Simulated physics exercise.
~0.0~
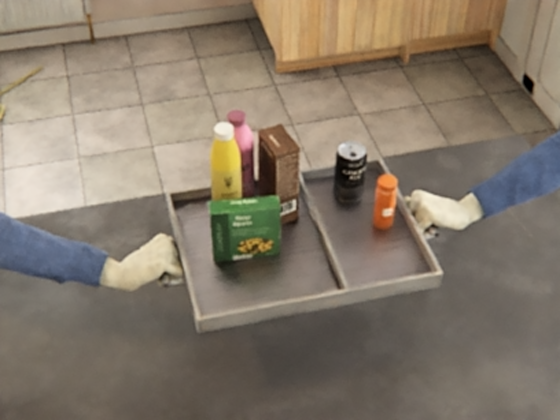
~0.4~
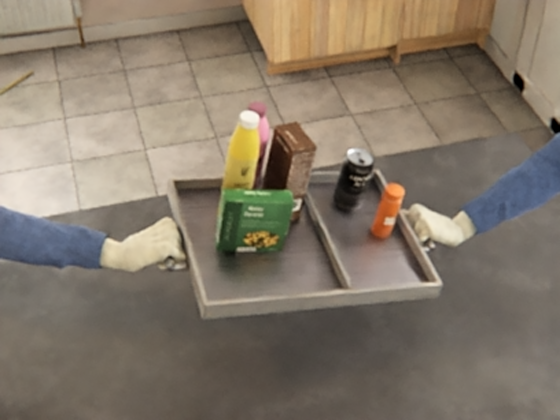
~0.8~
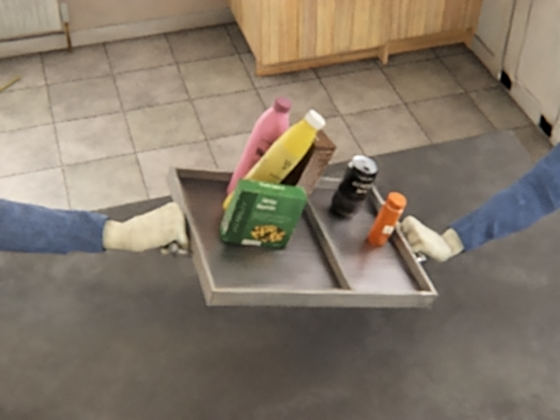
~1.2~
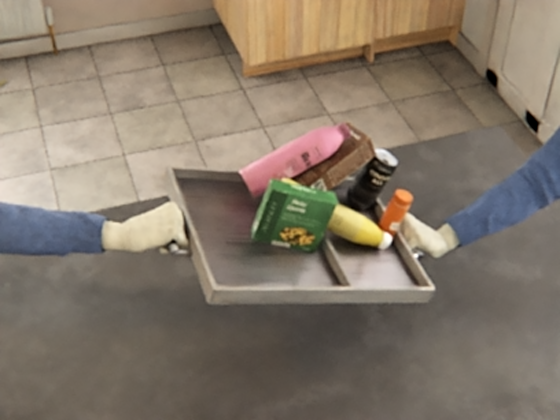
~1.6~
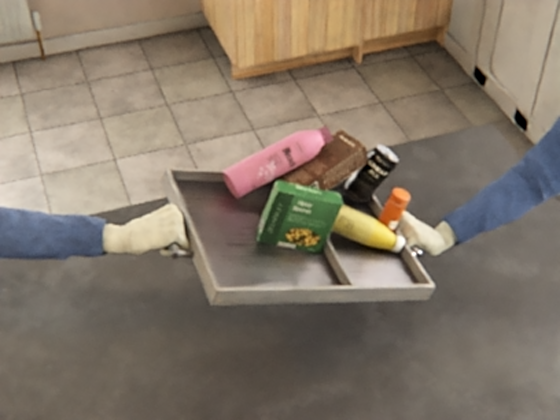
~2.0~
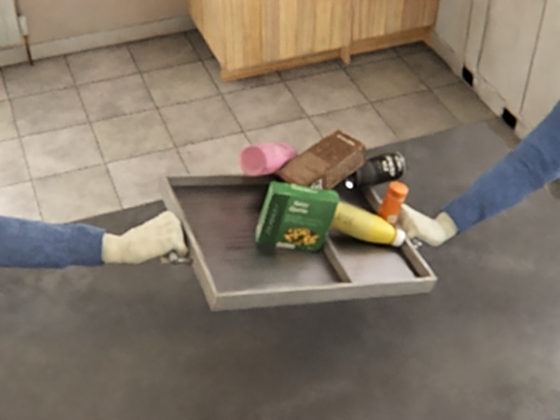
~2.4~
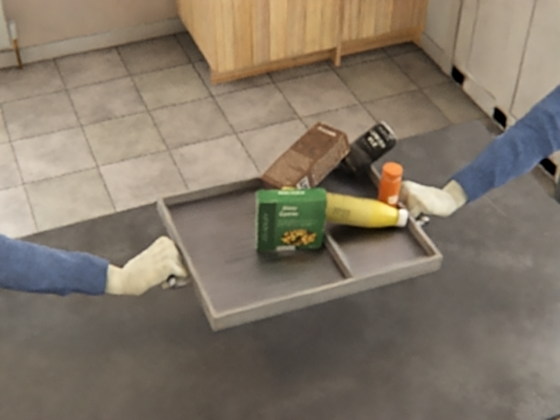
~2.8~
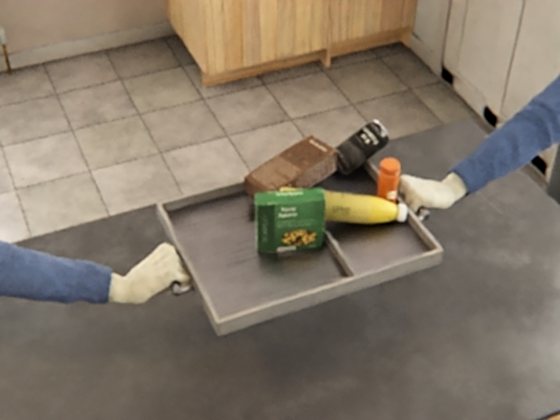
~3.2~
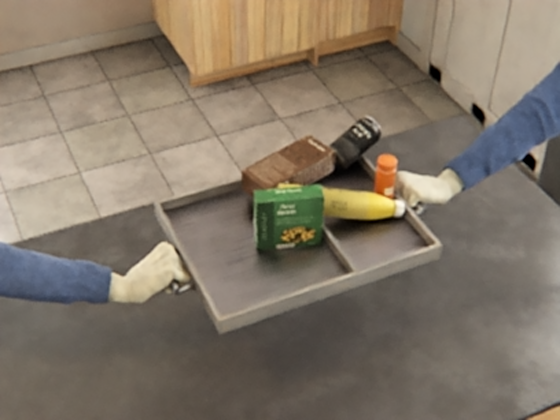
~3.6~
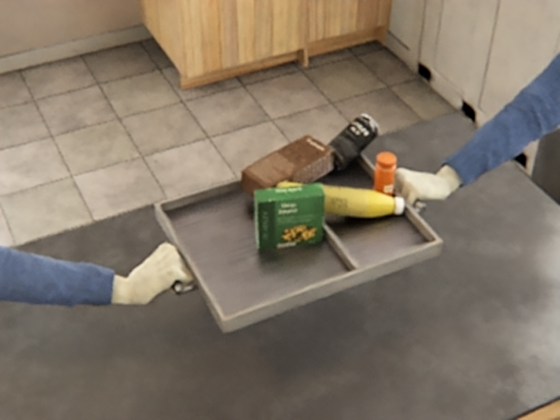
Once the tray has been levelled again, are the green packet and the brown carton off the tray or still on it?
Both are still on the tray. The green packet is standing upright, while the brown carton has toppled onto its side near the far rim.
